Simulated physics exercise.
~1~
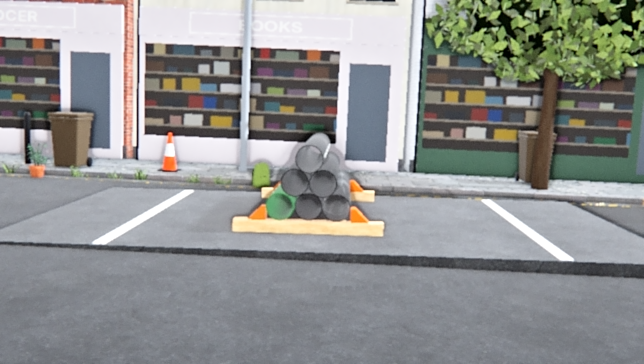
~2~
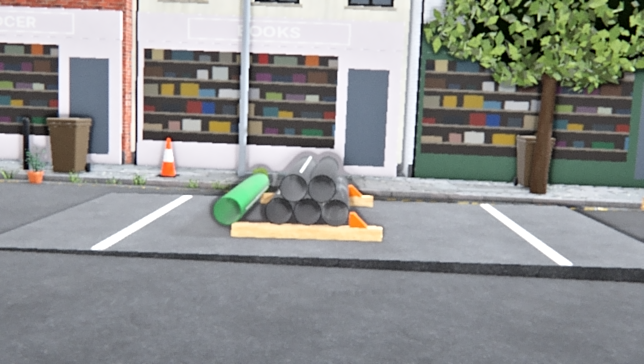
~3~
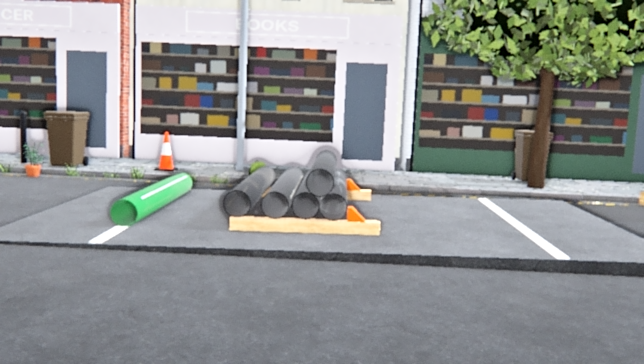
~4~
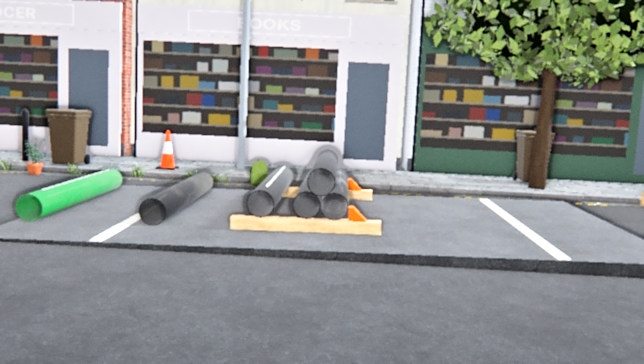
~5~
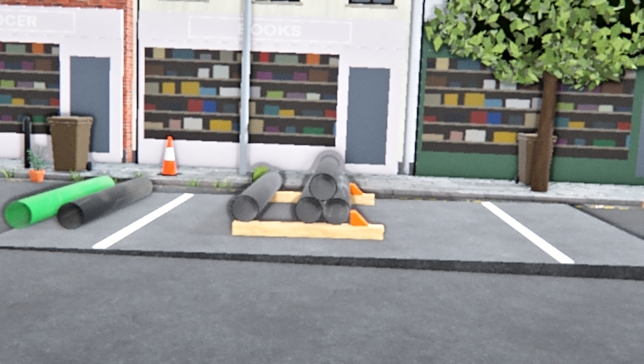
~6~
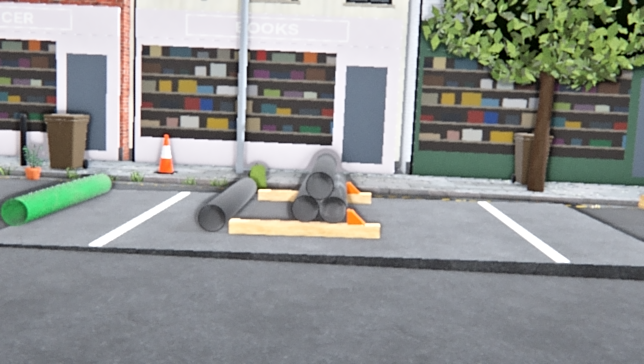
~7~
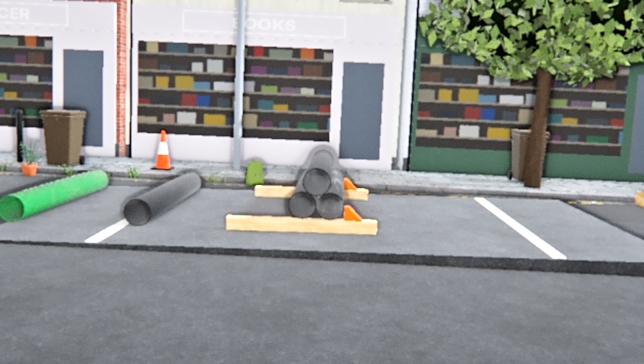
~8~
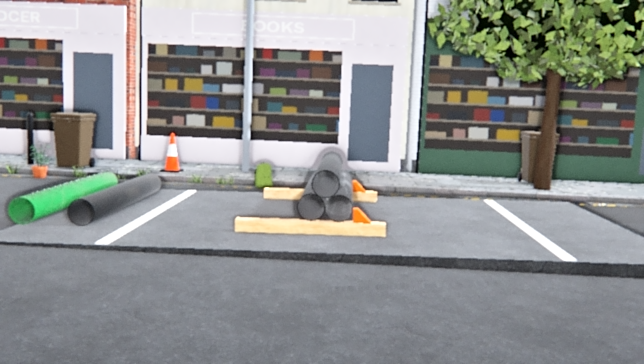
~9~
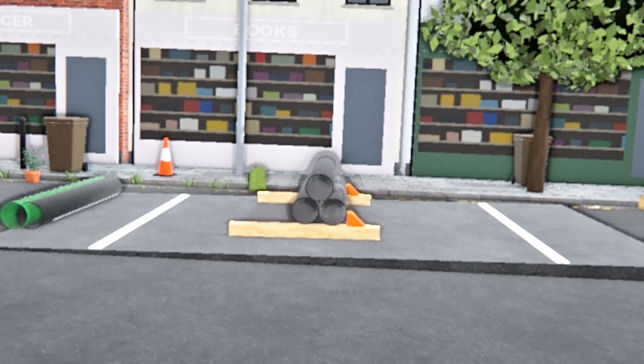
Parking bay outside shops, green pipe rolling left off a stack and over a white line, grey pipes following, three staying.
